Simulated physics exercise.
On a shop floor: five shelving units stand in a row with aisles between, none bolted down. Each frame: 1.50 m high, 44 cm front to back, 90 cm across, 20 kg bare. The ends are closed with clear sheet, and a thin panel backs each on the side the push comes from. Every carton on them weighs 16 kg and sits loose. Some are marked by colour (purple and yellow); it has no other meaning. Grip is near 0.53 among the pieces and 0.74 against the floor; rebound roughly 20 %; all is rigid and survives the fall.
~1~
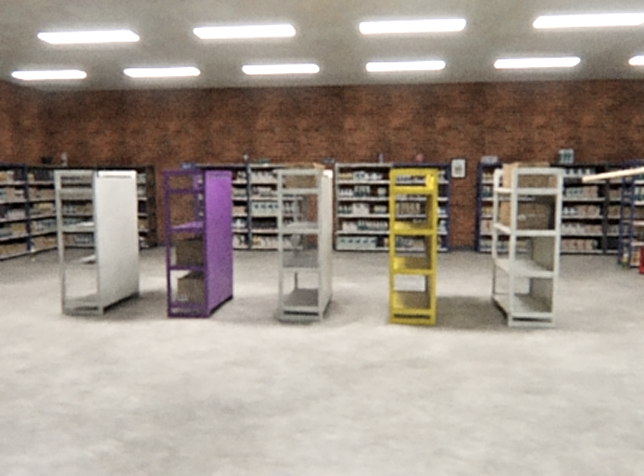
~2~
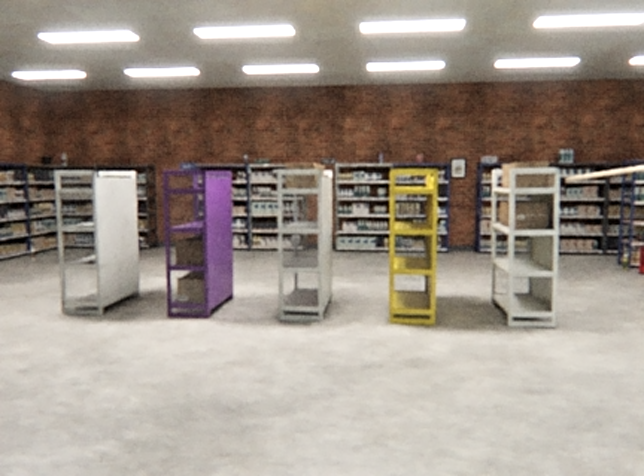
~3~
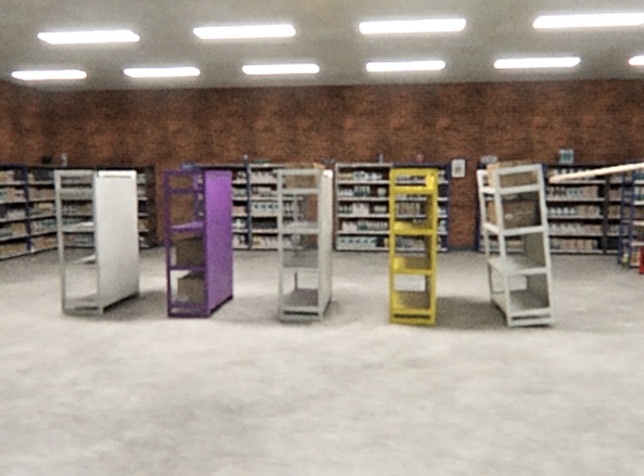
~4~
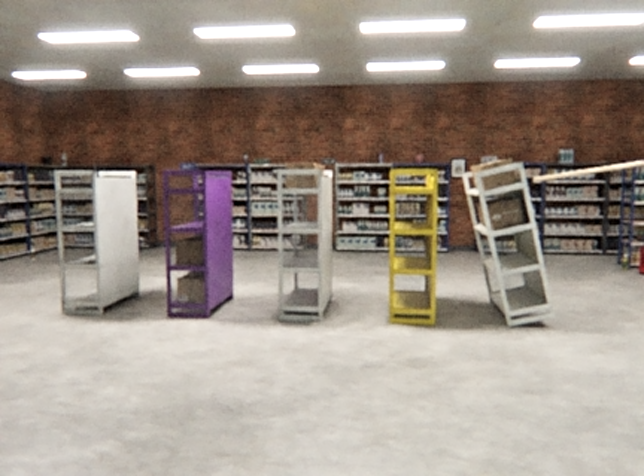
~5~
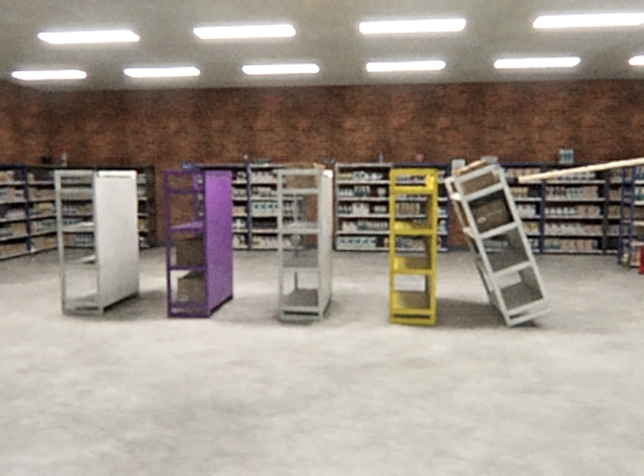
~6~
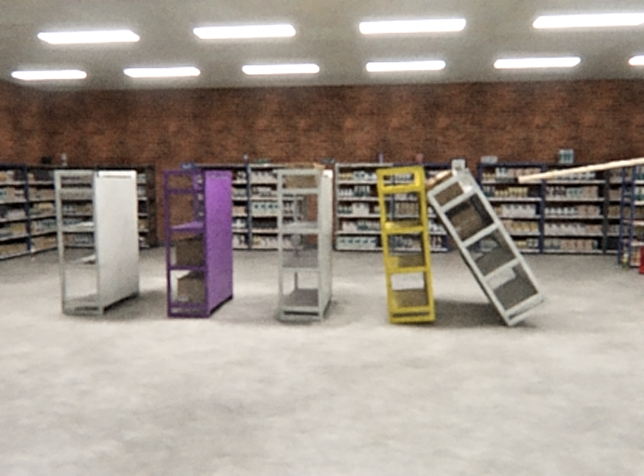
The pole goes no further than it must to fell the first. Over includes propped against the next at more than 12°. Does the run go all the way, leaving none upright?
All go over.
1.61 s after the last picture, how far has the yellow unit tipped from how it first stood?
About 60°.
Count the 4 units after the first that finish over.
It comes to 4.
Then, 0.29 s later than the last frame, 4 cartons spilt or dropped; 1 of the 4 other units over; yellow unit tilted 28°.
Then, 0.99 s later than the last frame, 6 cartons spilt or dropped; 2 of the 4 other units over; yellow unit tilted 51°; purple unit tilted 10°.
Then, 1.61 s later than the last frame, 8 cartons spilt or dropped; 4 of the 4 other units over; yellow unit tilted 64°; purple unit tilted 57°.
When it is over, 8 cartons spilt or dropped; 4 of the 4 other units over; purple unit tilted 69°; yellow unit tilted 64°. Not one is left standing. In pixels of the last frame, middles, purple unit near (121, 264), yellow unit near (326, 262).
